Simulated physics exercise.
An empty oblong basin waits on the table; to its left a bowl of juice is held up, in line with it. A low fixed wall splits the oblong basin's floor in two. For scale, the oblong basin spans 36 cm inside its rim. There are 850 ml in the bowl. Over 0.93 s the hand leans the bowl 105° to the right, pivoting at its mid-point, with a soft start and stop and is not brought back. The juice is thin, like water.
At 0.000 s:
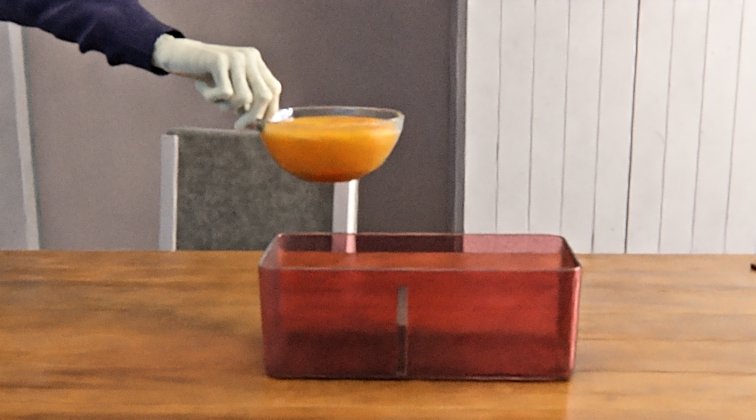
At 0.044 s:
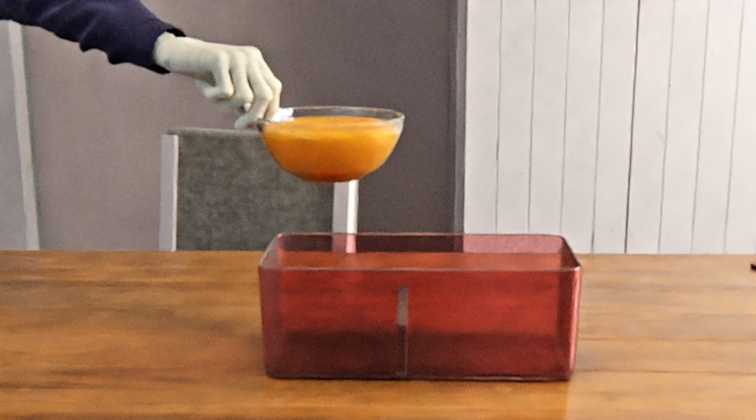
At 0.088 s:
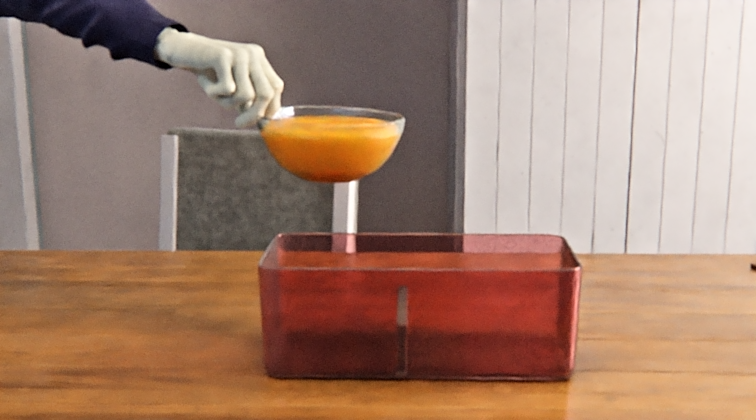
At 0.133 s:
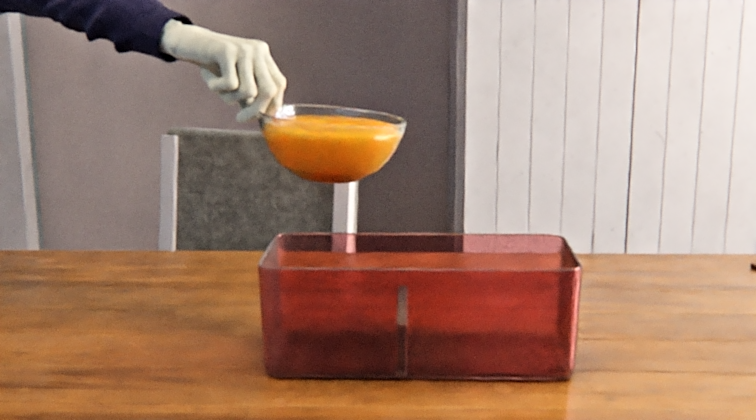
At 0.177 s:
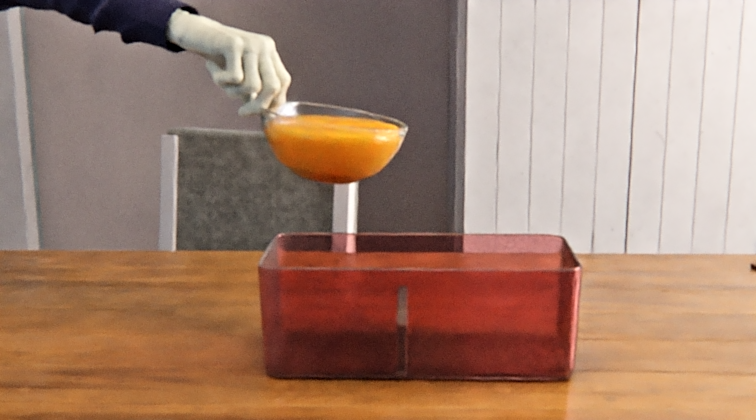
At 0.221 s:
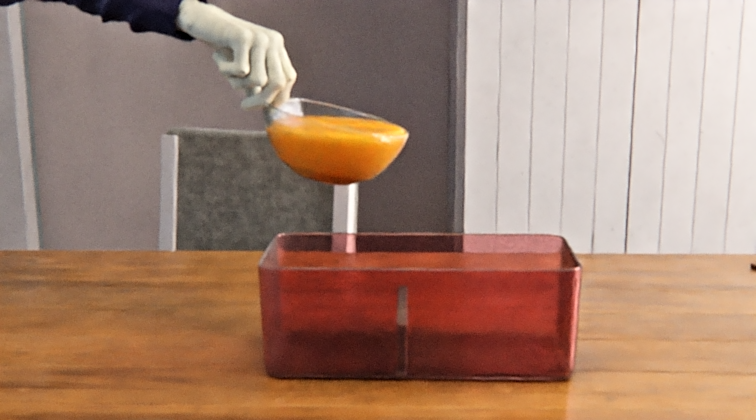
In a room with grey walls and pale vertical panelling at the right, a wooden table is seen from the side by a still camera. A transparent red oblong basin sits on it, a grey chair stands behind, and a pale-gloved hand in a dark blue sleeve holds a clear bowl of orange juice above the basin's left part. The hand slowly tilts the bowl slightly to the right, its right rim dipping.
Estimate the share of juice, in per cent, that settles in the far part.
About 90 per cent.
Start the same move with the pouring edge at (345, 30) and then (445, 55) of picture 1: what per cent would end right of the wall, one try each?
In turn about 65 and 95 per cent.
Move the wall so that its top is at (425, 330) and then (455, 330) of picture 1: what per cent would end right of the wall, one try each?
First 65, then 50 per cent.
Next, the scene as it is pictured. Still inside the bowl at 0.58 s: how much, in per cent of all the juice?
About 28 per cent.
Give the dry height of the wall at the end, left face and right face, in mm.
Left about 58 mm, right about 36 mm.
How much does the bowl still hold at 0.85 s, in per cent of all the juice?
Some 0 per cent.
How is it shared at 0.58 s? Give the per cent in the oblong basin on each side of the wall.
Some 0 per cent left and 32 right.
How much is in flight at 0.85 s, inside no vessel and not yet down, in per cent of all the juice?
Some 3 per cent.
After 0.58 s the tilt is 73° and 29 per cent is still to pour, 0 is left of the wall and 33 right of it.
After 0.85 s the tilt is 103° and 0 per cent is still to pour, 8 is left of the wall and 89 right of it.
After 1.13 s the tilt is 105° and 0 per cent is still to pour, 10 is left of the wall and 90 right of it.
After 1.43 s the tilt is 105° and 0 per cent is still to pour, 10 is left of the wall and 90 right of it.
In the end 10 per cent lies left of the wall, 90 right of it and 1 outside.
